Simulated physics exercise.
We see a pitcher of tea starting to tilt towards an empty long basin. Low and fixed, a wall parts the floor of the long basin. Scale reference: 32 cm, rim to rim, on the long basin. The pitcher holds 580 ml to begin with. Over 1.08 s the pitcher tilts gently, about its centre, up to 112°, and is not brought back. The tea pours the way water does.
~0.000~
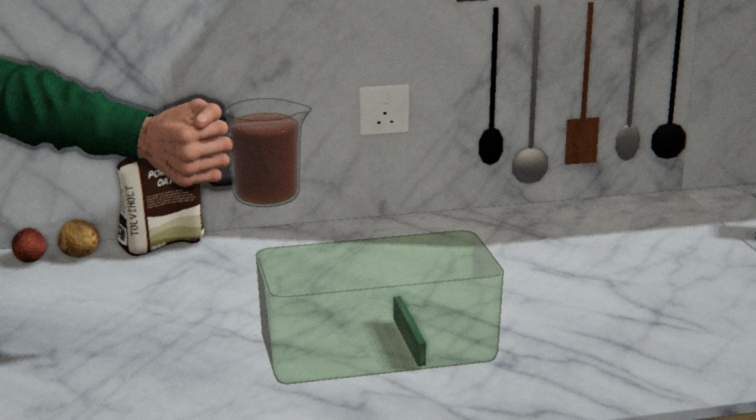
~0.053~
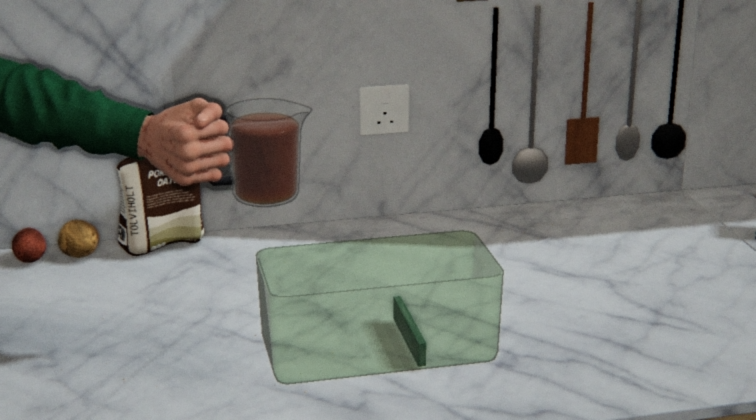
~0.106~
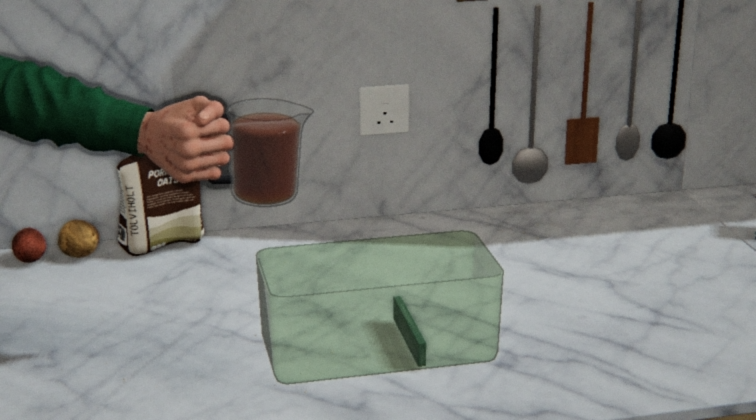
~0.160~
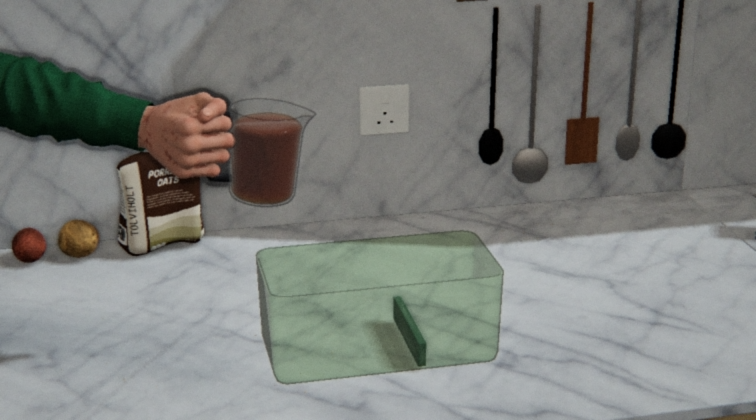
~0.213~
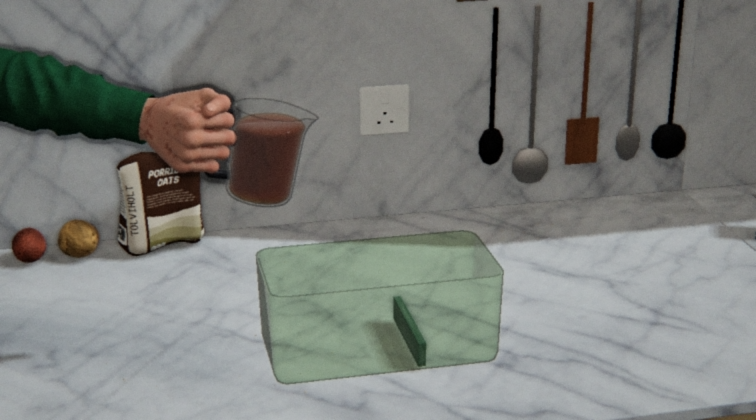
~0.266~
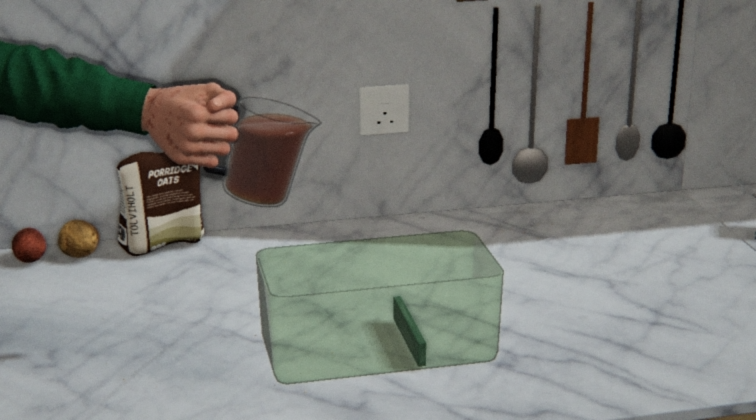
A hand in a green sleeve, reaching in from the left, slowly tilts a clear pitcher of reddish-brown tea rightward, gently at first and then further, with the liquid staying inside. Below it on a marble counter, seen from the front and slightly above, sits an empty pale green basin with a dark green wall inside. Behind are two small balls, an oats packet, a socket and hanging utensils.
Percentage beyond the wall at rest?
6 per cent.
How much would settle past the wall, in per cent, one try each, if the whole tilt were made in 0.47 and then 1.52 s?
Respectively about 10 and 10 percent.
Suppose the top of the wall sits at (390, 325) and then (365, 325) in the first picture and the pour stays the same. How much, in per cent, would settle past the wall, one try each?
20 per cent first, 75 per cent second.
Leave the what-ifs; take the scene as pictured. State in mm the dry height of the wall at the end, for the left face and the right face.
Near 18 mm for the left and near 34 mm for the right.
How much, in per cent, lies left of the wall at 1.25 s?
I'd put it at close to 90 %.
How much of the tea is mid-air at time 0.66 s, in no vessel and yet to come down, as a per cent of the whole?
Roughly 20 percent.
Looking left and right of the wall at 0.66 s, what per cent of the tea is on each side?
6 per cent left and 0 right, roughly.
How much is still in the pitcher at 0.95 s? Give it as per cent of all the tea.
Some 18 per cent.
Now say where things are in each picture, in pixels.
In the first frame, it leans 0°; its right rim is at (312, 108); the tea meets the walls at (228, 124) and (299, 119); the long basin's rim runs from (263, 274) to (489, 253); the wall's top is at (409, 320).
In the second frame, it leans 1°; its right rim is at (312, 108); the tea meets the walls at (229, 124) and (299, 119).
In the third frame, it leans 3°; its right rim is at (314, 110); the tea meets the walls at (230, 124) and (300, 120).
In the fourth frame, it leans 6°; its right rim is at (316, 112); the tea meets the walls at (232, 124) and (302, 121).
In the fifth frame, it leans 10°; its right rim is at (319, 116); the tea meets the walls at (234, 125) and (305, 121).
In the sixth frame, it leans 16°; its right rim is at (322, 121); the tea meets the walls at (235, 126) and (311, 121).
Then, 0.66 s in, the tilt is 75° and 75 per cent is still to pour, 6 is left of the wall and 0 right of it.
Then, 0.95 s in, the tilt is 108° and 18 per cent is still to pour, 57 is left of the wall and 1 right of it.
Then, 1.25 s in, the tilt is 112° and 0 per cent is still to pour, 90 is left of the wall and 5 right of it.
Then, 1.58 s in, the tilt is 112° and 0 per cent is still to pour, 91 is left of the wall and 6 right of it.
Finally, 91 per cent lies left of the wall, 6 right of it and 3 outside.
